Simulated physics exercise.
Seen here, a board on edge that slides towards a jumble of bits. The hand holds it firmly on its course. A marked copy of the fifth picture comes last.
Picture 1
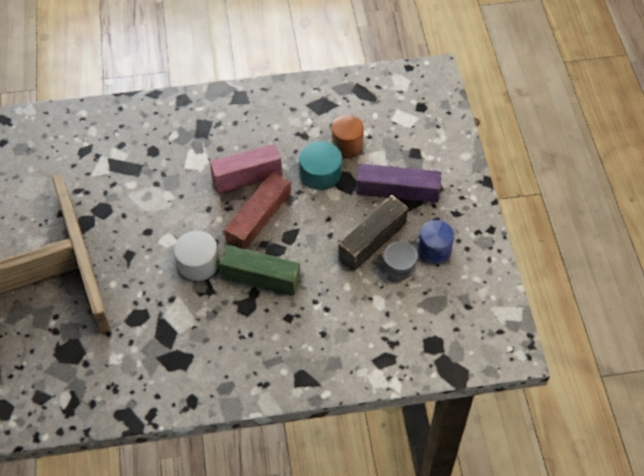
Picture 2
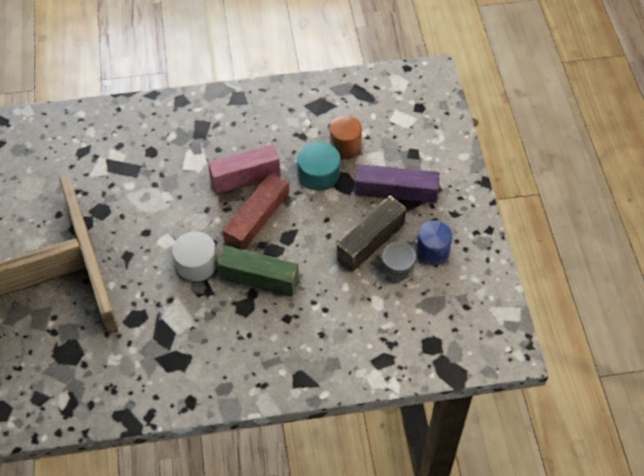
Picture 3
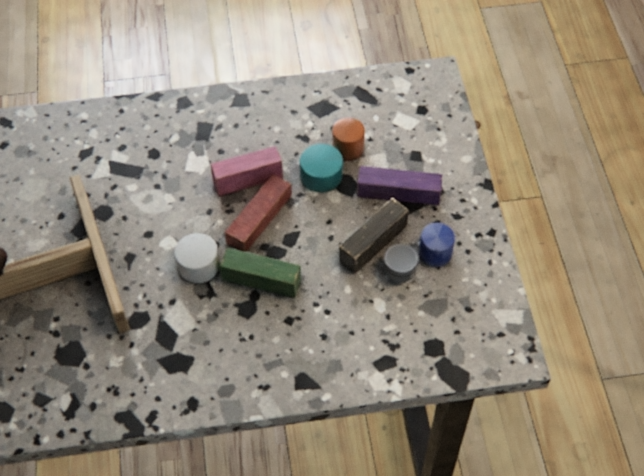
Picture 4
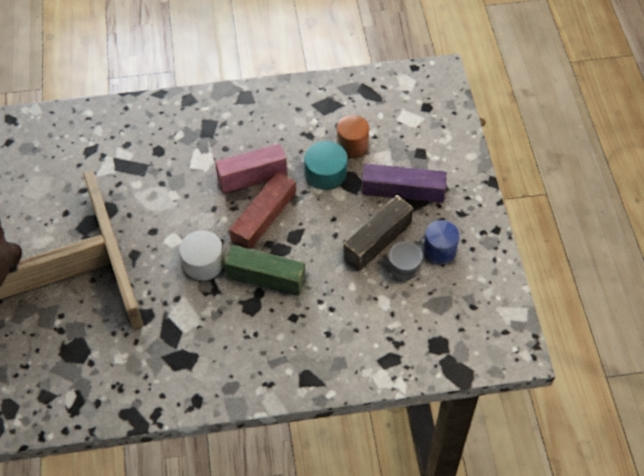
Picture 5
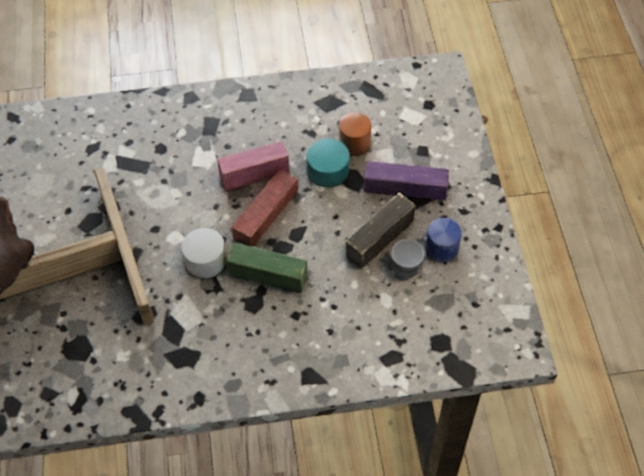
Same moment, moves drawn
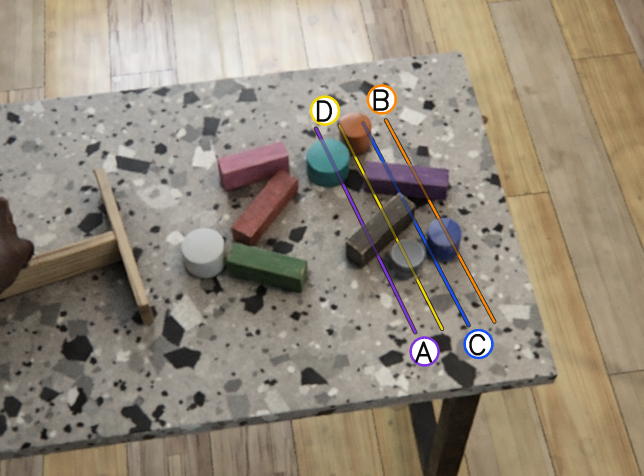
A hand slides a wooden board on edge slowly right towards some coloured blocks.
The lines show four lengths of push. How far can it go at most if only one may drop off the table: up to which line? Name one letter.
As far as mark B.
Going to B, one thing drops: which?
The blue tin.
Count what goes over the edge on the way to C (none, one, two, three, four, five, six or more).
In all, none.
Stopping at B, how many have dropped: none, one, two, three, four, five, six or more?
One.
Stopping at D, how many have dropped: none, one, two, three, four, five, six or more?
In all, none.
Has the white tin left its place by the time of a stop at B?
Yes.
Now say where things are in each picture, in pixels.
In the first frame, green bar (260, 270); white tin (197, 256); red bar (259, 211).
In the second frame, board (84, 241); pink bar (244, 169).
In the third frame, board (96, 241); purple bar (399, 186).
In the fourth frame, board (109, 237); turquoise tin (326, 165).
In the fifth frame, board (120, 234); orange tin (355, 134); green bar (267, 267); white tin (204, 253).
On the marked copy, A at (362, 224); B at (437, 214); C at (413, 217); D at (388, 220).
Taking B. A third of the way, board (236, 219); orange tin (359, 132); green bar (308, 275).
Two thirds of the way, board (348, 205); grey tin (433, 269); orange tin (372, 120).
When it is over, board (435, 194); blue tin over the edge; purple bar (486, 167); one fallen.
As for the rest, A is within the limit but short; C is within the limit but short; D is within the limit but short.
